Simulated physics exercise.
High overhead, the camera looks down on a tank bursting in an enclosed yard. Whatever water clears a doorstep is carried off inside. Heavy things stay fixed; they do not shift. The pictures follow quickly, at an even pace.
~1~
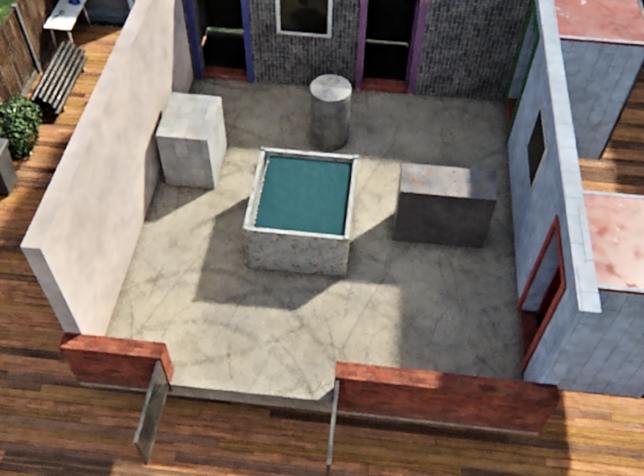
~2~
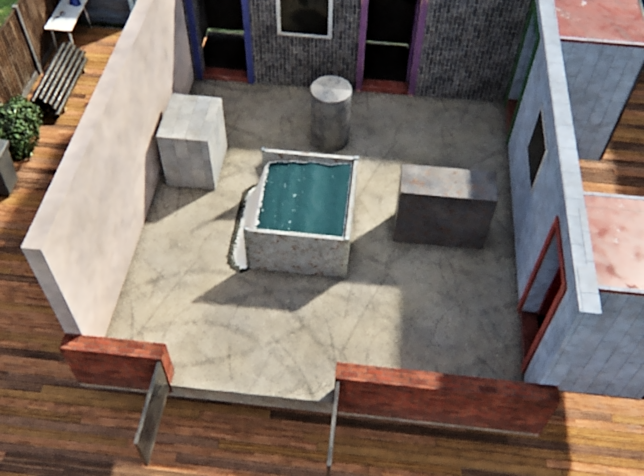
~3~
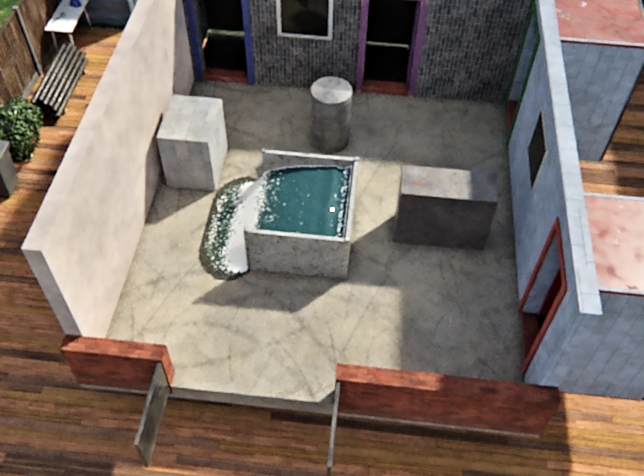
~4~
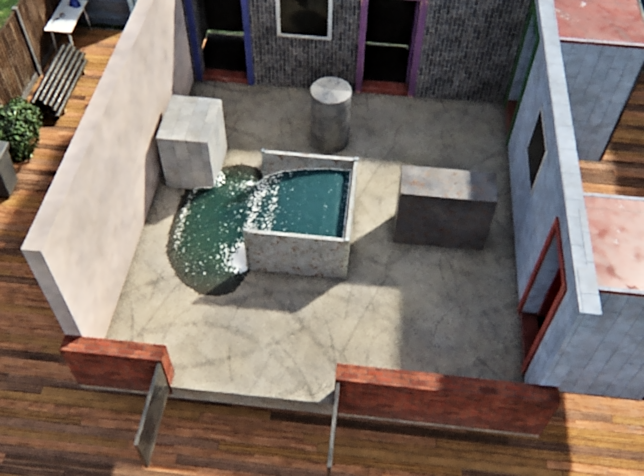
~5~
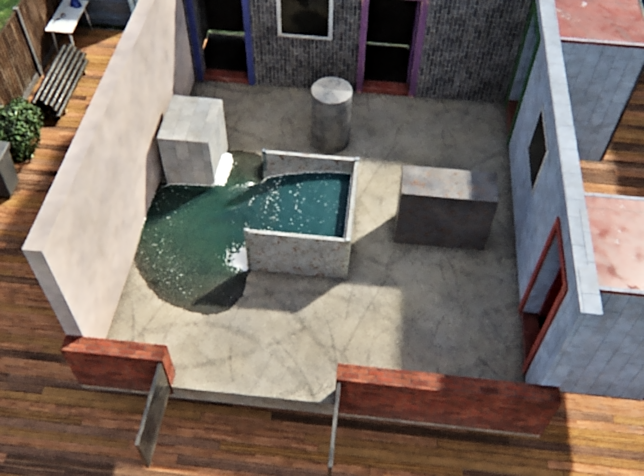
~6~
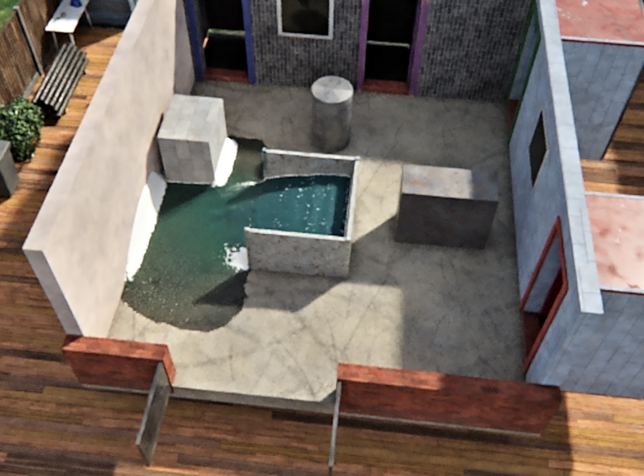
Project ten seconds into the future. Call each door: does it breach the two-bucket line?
Calls: The green door does not breach it; the red door does not breach it; the blue door breaches it; the purple door does not breach it.
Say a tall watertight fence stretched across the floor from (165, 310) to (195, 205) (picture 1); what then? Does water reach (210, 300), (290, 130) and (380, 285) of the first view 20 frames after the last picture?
Taking the points in turn, they are inundated, inundated and high and dry.
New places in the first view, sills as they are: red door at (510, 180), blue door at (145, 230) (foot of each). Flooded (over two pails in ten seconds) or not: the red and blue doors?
Note: Red door does not reach the limit, blue door beats the limit.
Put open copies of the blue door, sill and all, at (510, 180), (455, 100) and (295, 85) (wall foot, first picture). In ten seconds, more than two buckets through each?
In the listed order: Stays within it, stays within it, stays within it.
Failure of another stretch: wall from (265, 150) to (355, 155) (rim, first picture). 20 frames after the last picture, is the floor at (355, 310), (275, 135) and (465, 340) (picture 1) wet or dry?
The first spot is spared, the second soaked and the third spared.
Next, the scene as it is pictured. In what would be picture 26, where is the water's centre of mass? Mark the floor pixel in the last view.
(229, 236).
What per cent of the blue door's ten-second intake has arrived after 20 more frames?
I make it 95 per cent.
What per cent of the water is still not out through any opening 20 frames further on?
About 92 per cent.
A moment on, water covers 25 % of the floor; the green door not reached, the red door not reached, the blue door not reached, the purple door not reached.
Next, water covers 35 % of the floor; the green door not reached, the red door not reached, the blue door under two buckets in, the purple door not reached.
Then, water covers 60 % of the floor; the green door not reached, the red door not reached, the blue door over two buckets in, the purple door wet at the sill, nothing in.
Later, water covers 80 % of the floor; the green door wet at the sill, nothing in, the red door wet at the sill, nothing in, the blue door over two buckets in, the purple door wet at the sill, nothing in.
In the end, water covers 95 % of the floor; the green door wet at the sill, nothing in, the red door wet at the sill, nothing in, the blue door over two buckets in, the purple door wet at the sill, nothing in.
